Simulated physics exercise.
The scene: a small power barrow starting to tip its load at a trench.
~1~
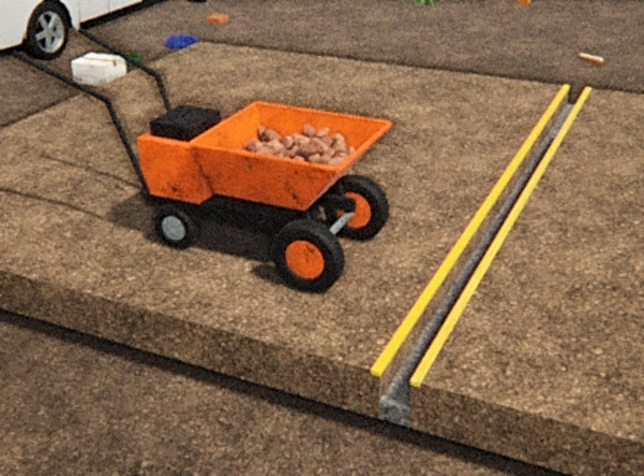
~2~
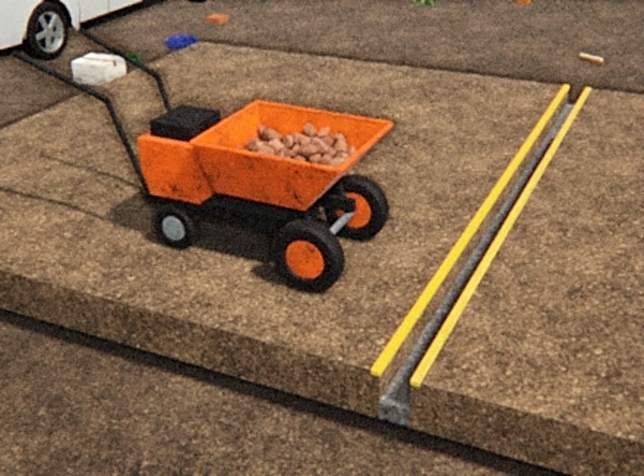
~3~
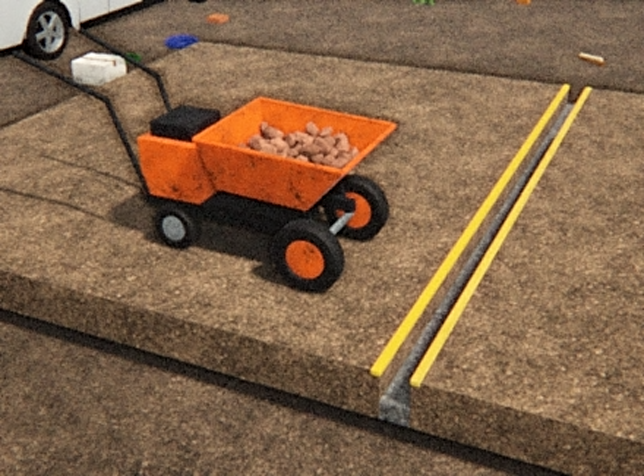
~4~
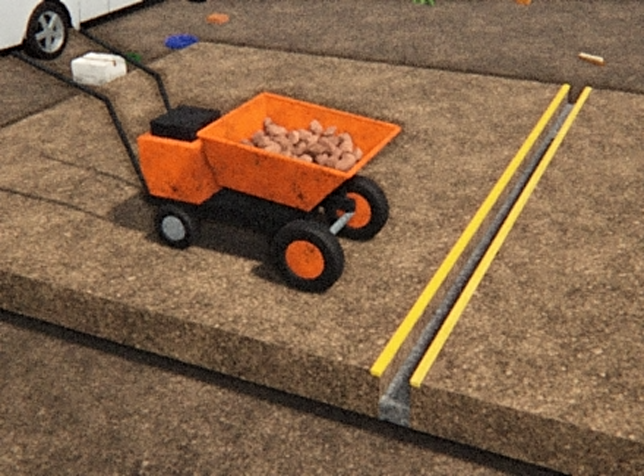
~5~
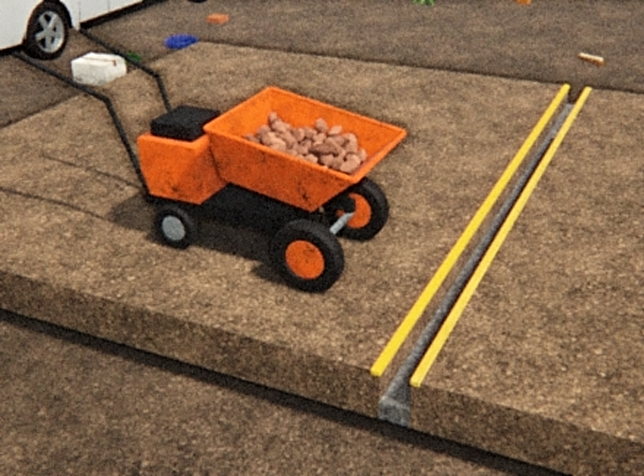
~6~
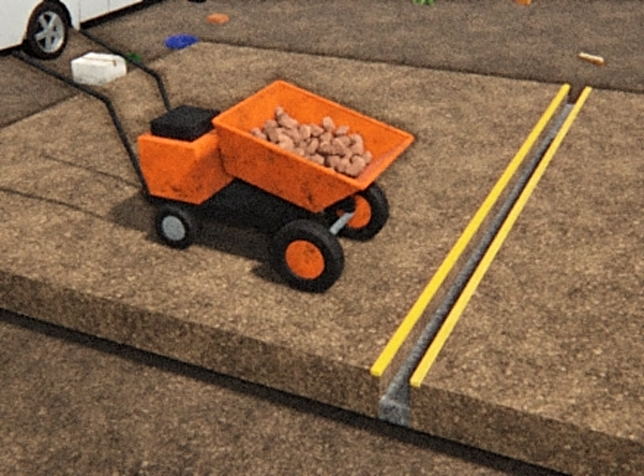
An orange skip heaped with pinkish-brown rubble sits level at first, then tilts slowly forward to the right on a small black-handled power barrow, its back edge rising while the wheels stay put. The view looks down at an angle on a raised brown slab of ground, a white vehicle at upper left. Right of the barrow, two yellow strips edge a narrow grey trench, and the camera remains still.
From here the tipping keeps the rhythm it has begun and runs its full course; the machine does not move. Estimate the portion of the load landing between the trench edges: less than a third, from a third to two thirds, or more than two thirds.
The trench gets no less than a third and no more than two thirds.
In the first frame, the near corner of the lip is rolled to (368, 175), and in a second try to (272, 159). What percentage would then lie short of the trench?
0 % for the first, 60 % for the second.
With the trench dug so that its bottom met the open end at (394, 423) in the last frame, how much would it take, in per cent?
Close to 70 per cent.
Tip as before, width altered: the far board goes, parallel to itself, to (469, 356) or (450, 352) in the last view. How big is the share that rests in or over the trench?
In order: Some 90 per cent, then some 80 per cent.
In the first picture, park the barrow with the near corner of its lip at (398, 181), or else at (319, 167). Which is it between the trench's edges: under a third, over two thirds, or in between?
Well, for the first stop the answer is below one third, and for the second it is in the middle band.
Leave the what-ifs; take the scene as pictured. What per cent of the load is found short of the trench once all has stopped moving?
Around 5 %.
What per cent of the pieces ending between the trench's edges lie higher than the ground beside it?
My guess is some 30 per cent.
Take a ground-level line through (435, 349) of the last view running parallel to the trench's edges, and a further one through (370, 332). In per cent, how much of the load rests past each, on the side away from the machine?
Estimate: 20 % and 90 %, respectively.
Soon after the last picture, skip tipped steeply; all in the skip.
A little later, skip tipped right over; most in the skip; a stray few short of the trench; a small part in or heaped over the trench; a stray few beyond it; a stray few falling.
Later still, skip tipped right over; a small part in the skip; a small part short of the trench; about half in or heaped over the trench; about a quarter beyond it.
At rest, skip tipped right over; a small part in the skip; a small part short of the trench; about half in or heaped over the trench; about a quarter beyond it.
